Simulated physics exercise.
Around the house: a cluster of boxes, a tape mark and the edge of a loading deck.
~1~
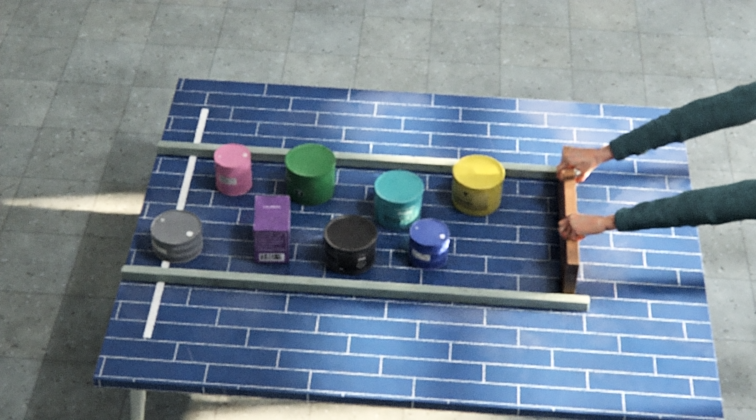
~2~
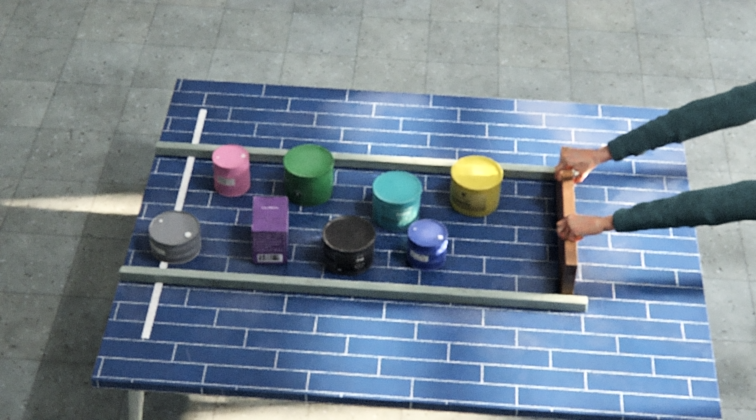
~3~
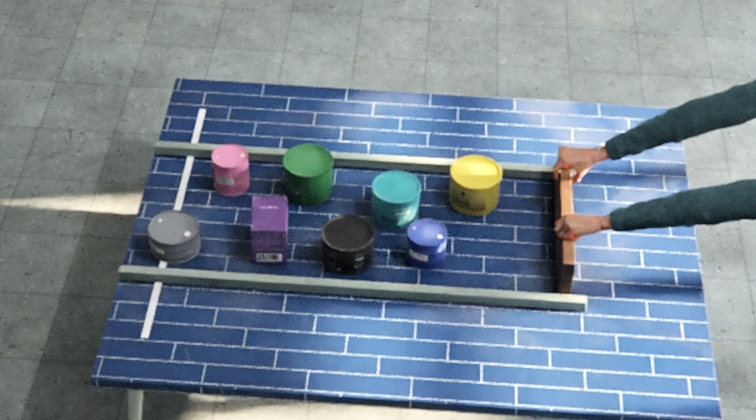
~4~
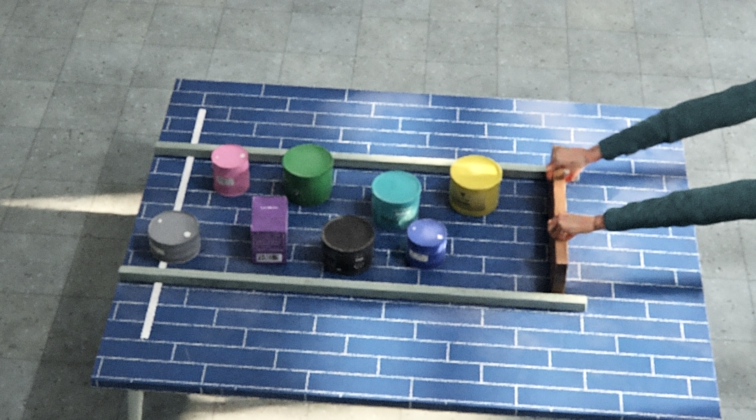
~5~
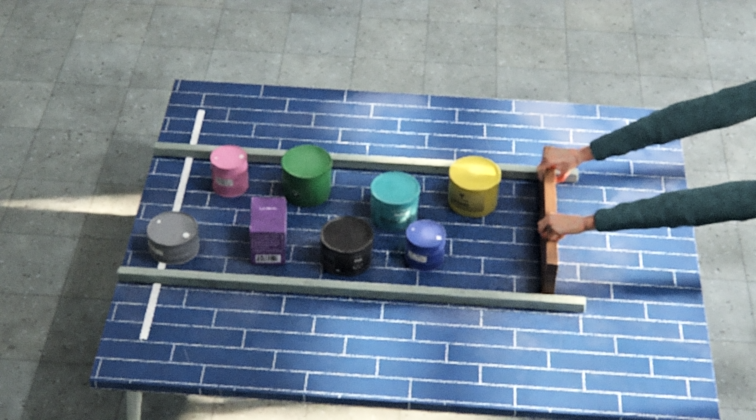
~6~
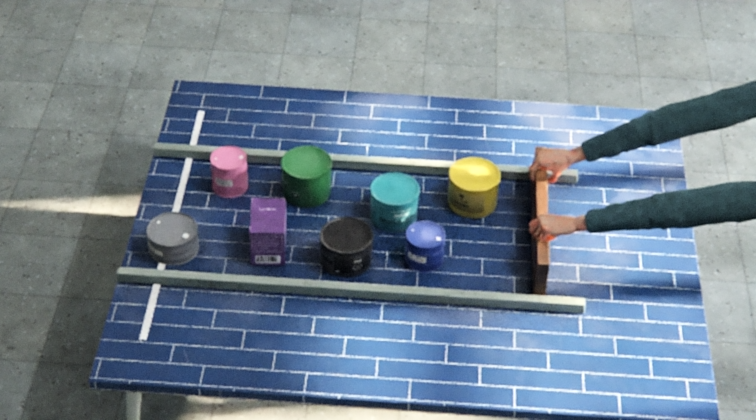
Two hands slide a wooden plank slightly left between two rails toward the colorful containers.
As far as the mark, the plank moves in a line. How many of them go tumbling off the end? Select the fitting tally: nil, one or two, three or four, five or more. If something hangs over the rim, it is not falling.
Tally: Five or more.
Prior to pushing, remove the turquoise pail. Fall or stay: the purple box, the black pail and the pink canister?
The purple box? It hangs in there. The black pail? It drops away. The pink canister? It drops away.
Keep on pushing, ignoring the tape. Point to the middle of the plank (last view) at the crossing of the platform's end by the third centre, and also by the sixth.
I'd say close to (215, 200), and after that close to (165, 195).
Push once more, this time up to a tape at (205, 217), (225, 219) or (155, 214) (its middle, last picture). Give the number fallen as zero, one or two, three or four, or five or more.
Either three or four; either one or two; more than four.
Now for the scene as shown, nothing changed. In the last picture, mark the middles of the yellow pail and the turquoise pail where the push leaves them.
The yellow pail ends at (158, 165) and the turquoise pail at (150, 198).
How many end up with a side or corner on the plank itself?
The count in contact is 3.
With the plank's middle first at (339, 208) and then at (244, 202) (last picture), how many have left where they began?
So 7, and at the other place 8.
Soon after, none off yet; grey canister at rest near (173, 238); pink canister at rest near (229, 172); purple box at rest near (268, 232).
Then, none off yet; grey canister at rest near (173, 238); pink canister moved a little near (220, 171); purple box moved about its own width near (233, 225).
Further on, none off yet; grey canister moved about its own width near (127, 238); pink canister moved well along near (132, 168); purple box moved well along near (172, 213).
By the end, the number that fall off is five or more; fallen, black pail, green pail, purple box, pink canister and grey canister.
